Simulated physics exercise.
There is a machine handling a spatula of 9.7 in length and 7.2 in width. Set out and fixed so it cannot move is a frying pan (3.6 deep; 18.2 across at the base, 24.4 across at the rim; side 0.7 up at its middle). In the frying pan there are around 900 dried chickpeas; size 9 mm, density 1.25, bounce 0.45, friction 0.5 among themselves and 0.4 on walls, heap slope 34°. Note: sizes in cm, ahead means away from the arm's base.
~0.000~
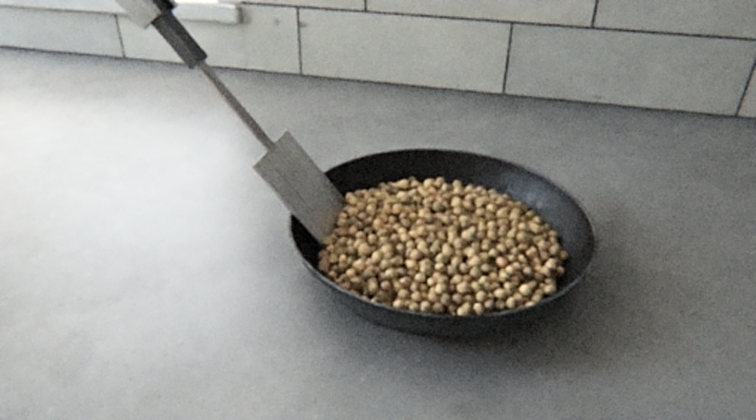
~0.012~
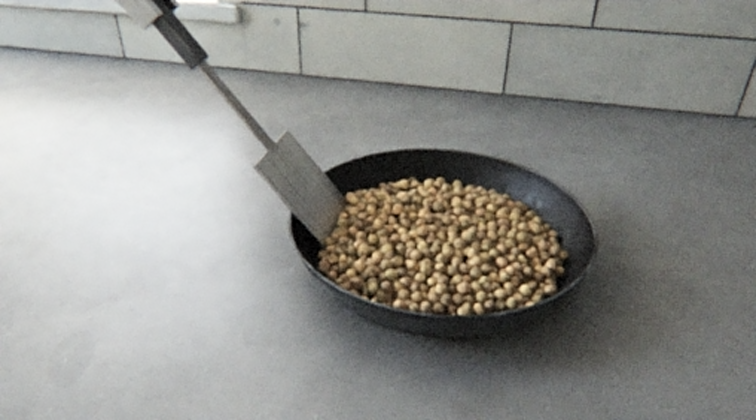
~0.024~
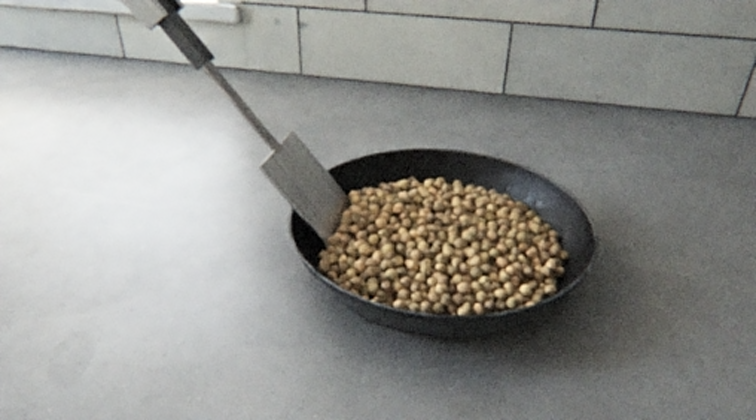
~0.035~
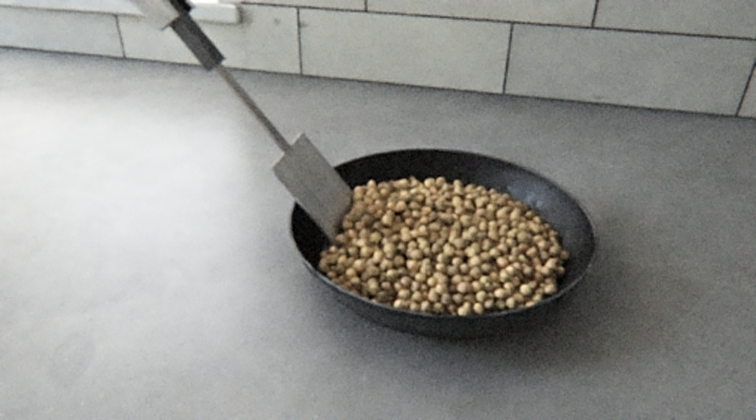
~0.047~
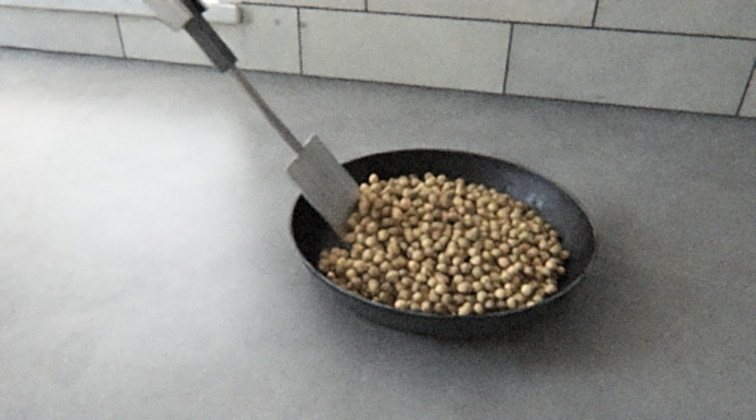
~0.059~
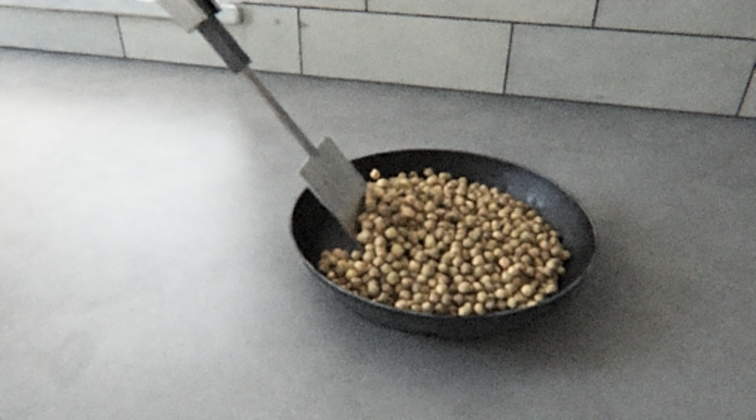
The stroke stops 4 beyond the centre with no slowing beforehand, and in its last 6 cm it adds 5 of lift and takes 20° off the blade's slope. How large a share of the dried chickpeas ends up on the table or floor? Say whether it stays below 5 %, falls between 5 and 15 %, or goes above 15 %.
It falls between 5 and 15 %.
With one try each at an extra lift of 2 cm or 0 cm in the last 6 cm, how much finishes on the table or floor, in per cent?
I'd say close to 0 percent for the first and close to 0 percent for the second.
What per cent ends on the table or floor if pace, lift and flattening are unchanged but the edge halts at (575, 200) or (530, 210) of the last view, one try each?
Close to 20 and close to 15 per cent, respectively.
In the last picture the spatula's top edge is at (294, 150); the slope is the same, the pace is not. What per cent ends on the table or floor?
Expect some 0 per cent there.
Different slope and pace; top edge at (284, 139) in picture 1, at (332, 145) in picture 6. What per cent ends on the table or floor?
About 10 per cent.
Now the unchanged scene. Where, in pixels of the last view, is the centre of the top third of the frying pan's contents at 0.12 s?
Centre: Approx. (462, 226) in the last view.
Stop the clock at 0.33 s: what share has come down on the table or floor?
Roughly 10 per cent.
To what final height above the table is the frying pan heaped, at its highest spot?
3.5 cm.
After 0.09 s, sloping 50°, highest piece 5 above the table; 900 in the frying pan.
After 0.12 s, sloping 42°, highest piece 6 above the table; 900 in the frying pan.
After 0.33 s, sloping 31°, highest piece 6 above the table; 813 in the frying pan, 86 on the table or floor, 1 on the blade or in flight.
After 1.38 s, sloping 31°, highest piece 3 above the table; 813 in the frying pan, 87 on the table or floor.
In the end, 813 in the frying pan, 87 on the table or floor. That is 10 % on the table or floor.
